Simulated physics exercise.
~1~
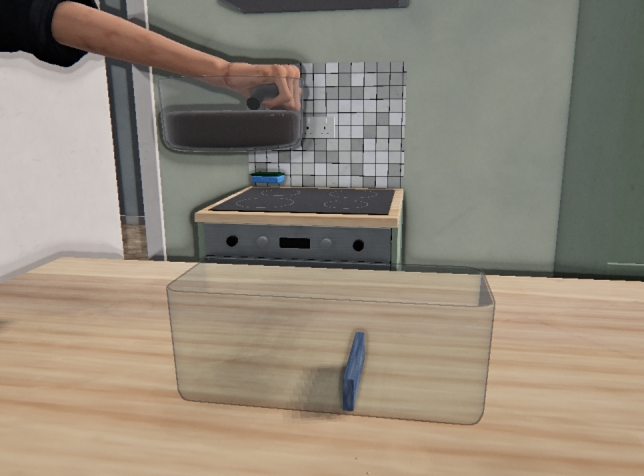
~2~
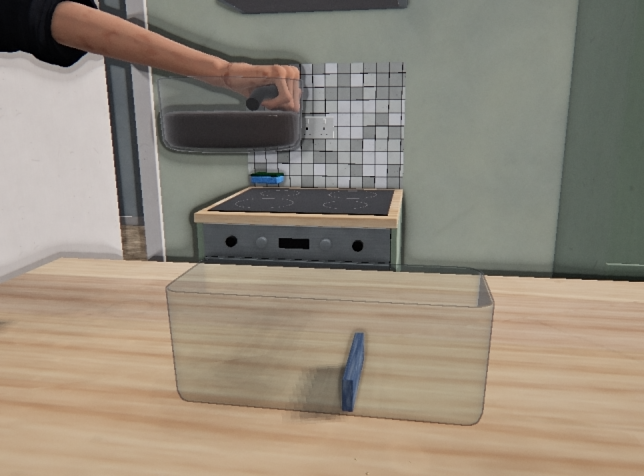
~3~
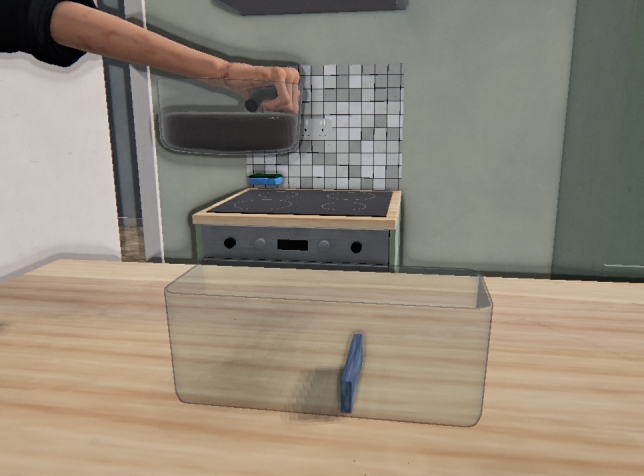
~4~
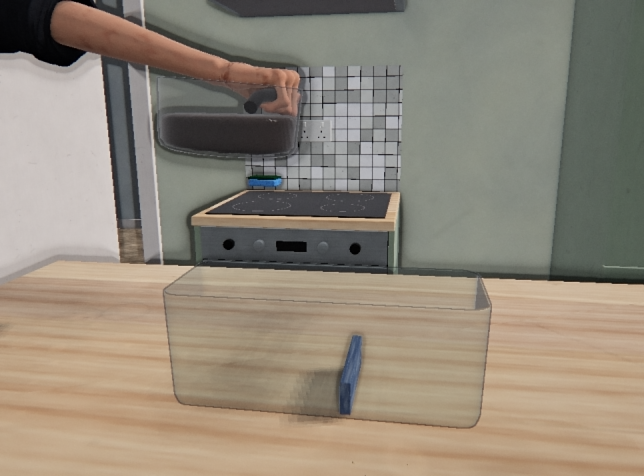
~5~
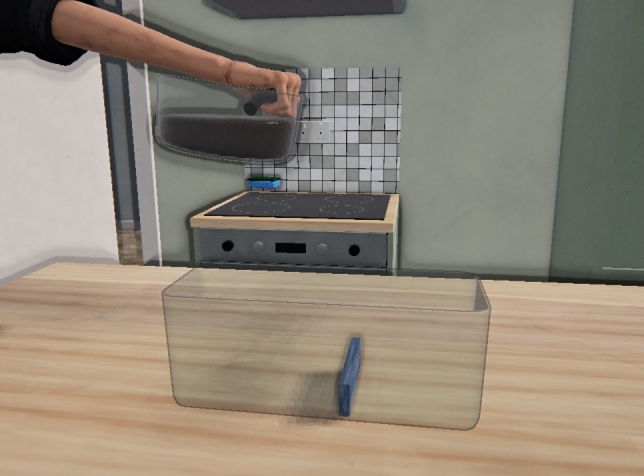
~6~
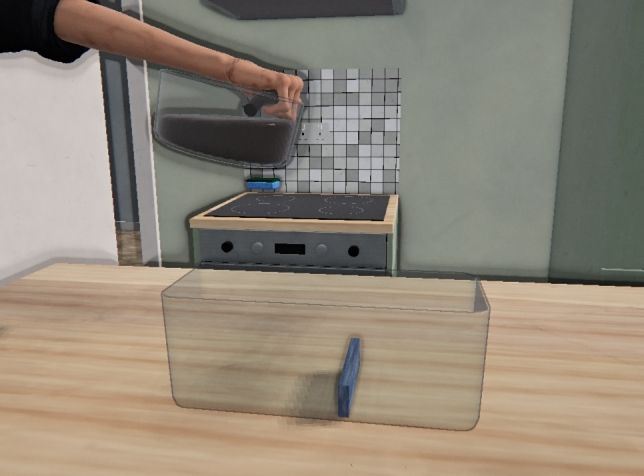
We see a hand holding a grey, see-through container of dark liquid above a long, clear basin with a low blue wall on a wooden counter; the hand gradually tilts the container, its right side dipping lower.
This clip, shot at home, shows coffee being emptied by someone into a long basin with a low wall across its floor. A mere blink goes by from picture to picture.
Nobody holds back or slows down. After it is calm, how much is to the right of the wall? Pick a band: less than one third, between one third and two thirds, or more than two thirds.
It is between one third and two thirds.
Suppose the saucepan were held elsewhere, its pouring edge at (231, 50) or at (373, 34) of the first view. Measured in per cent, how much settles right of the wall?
About 10 per cent, then about 90 per cent.
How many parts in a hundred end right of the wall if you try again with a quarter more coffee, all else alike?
It would be somewhere near 60 %.
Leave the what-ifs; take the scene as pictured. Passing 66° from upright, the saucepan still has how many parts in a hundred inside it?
Around 65 percent remains.
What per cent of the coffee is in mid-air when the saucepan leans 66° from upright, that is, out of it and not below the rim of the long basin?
Roughly 35 per cent.
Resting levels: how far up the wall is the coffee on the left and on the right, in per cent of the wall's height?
The left reaches some 30 %, the right about 40 %.
A moment on, the saucepan is tipped part way and 65 per cent is still to pour, 2 is left of the wall and 0 right of it.
Next, the saucepan is tipped on its side and 19 per cent is still to pour, 19 is left of the wall and 43 right of it.
Then the saucepan is tipped on its side and 4 per cent is still to pour, 45 is left of the wall and 46 right of it.
Later the saucepan is tipped on its side and 1 per cent is still to pour, 51 is left of the wall and 47 right of it.
Finally, 52 per cent lies left of the wall, 47 right of it and 1 outside.
